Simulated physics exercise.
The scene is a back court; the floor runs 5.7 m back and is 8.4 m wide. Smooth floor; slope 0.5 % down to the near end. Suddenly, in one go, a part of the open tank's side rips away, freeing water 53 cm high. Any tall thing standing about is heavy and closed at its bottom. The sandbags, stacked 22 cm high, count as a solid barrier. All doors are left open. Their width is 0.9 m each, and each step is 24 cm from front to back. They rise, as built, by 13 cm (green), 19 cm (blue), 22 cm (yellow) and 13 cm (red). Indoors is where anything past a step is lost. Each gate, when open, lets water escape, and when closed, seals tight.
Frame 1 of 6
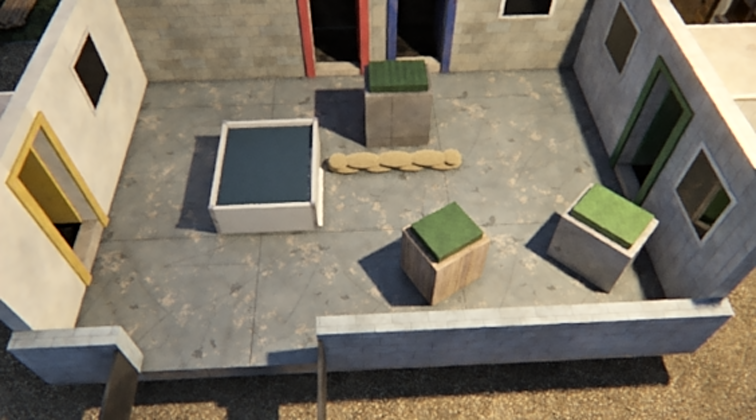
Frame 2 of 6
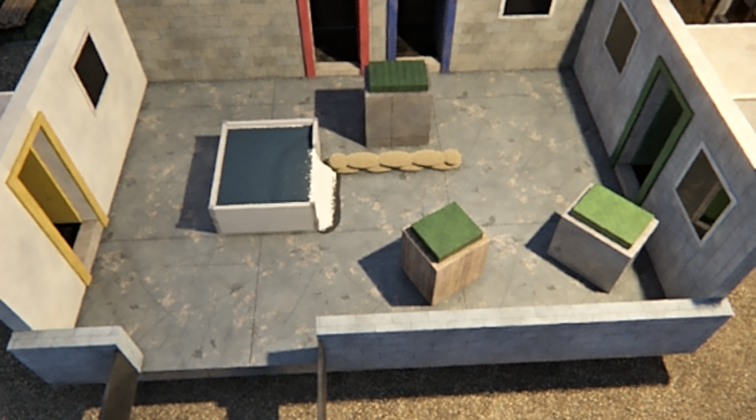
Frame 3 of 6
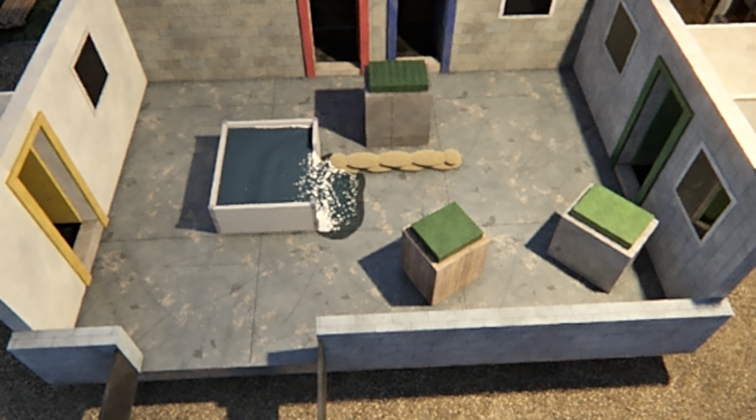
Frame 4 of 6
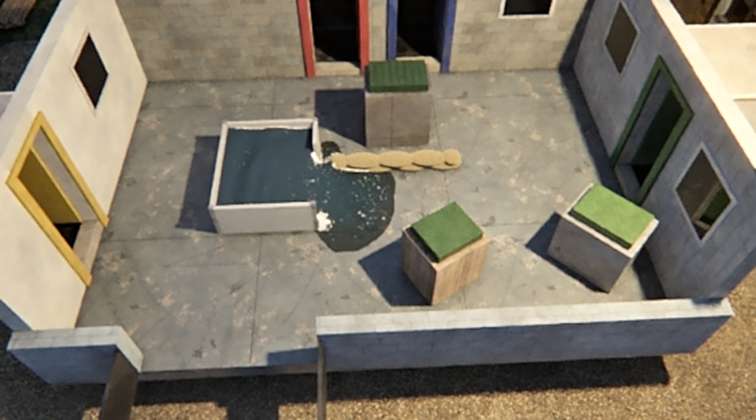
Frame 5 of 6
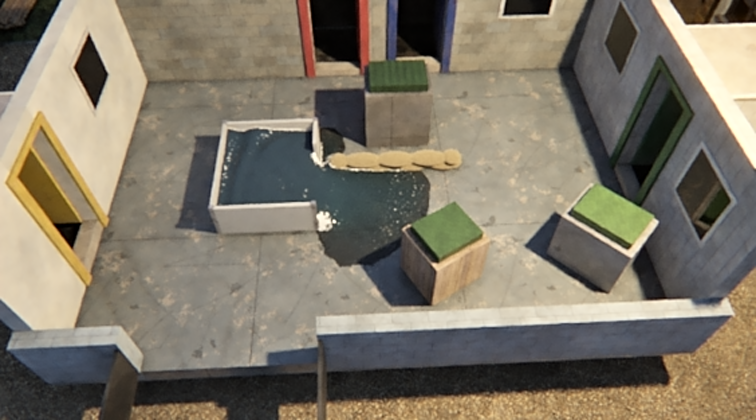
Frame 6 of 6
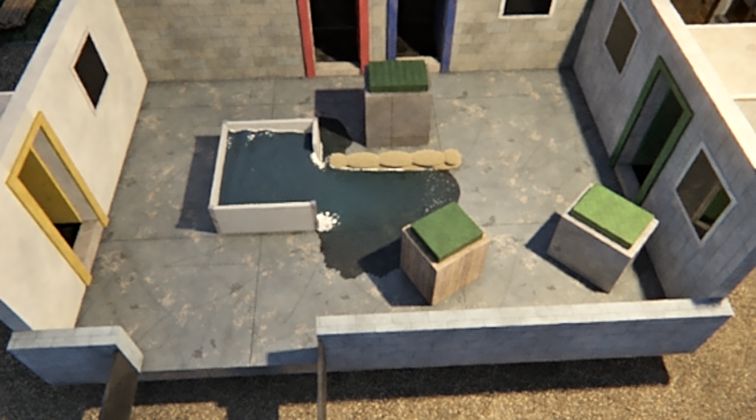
A walled court held an open tank of dark water, whose right side broke open, and water poured out, spreading across the floor past the sandbags and around the nearest green-topped block.
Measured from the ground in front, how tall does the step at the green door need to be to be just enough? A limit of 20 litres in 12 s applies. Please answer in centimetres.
It needs to be about 20 cm tall.
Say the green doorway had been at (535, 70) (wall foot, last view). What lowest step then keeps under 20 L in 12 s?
Around 8.5 cm would do it.
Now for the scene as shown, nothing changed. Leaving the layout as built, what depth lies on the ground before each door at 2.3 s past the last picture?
Depths in cm - green: 24, blue: 0, yellow: 0, red: 2.
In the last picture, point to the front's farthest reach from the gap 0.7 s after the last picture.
Front tip: Approx. (579, 208) px.
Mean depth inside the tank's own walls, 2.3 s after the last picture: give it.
Close to 17 cm deep on average.
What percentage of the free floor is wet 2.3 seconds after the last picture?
About 35 per cent.
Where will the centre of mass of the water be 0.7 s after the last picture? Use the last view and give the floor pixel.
The water is centred near (335, 194).
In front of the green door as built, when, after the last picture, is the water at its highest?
I'd guess close to 2.0 seconds.
Then, 0.7 s after the last picture water covers 20 % of the floor, deepest (28 cm) near (416, 253); it has not reached the green door.
Then, 2.3 s after the last picture water covers 35 % of the floor, deepest (25 cm) near (613, 181); 24 cm at the green door, 35 litres in over its 13 cm step.
Then, 11.3 s after the last picture water covers 80 % of the floor, deepest (6 cm) near (633, 330); 5 cm at the green door, 78 litres in over its 13 cm step.
At the green door as built, the water peaked near 25 cm, 2.1 s after the last picture.
Run again over the same 12 s with other heights there, 30 litres in over 18 cm, 4 litres over 24.5 cm. The limit of 20 litres is kept from about 20 cm up.
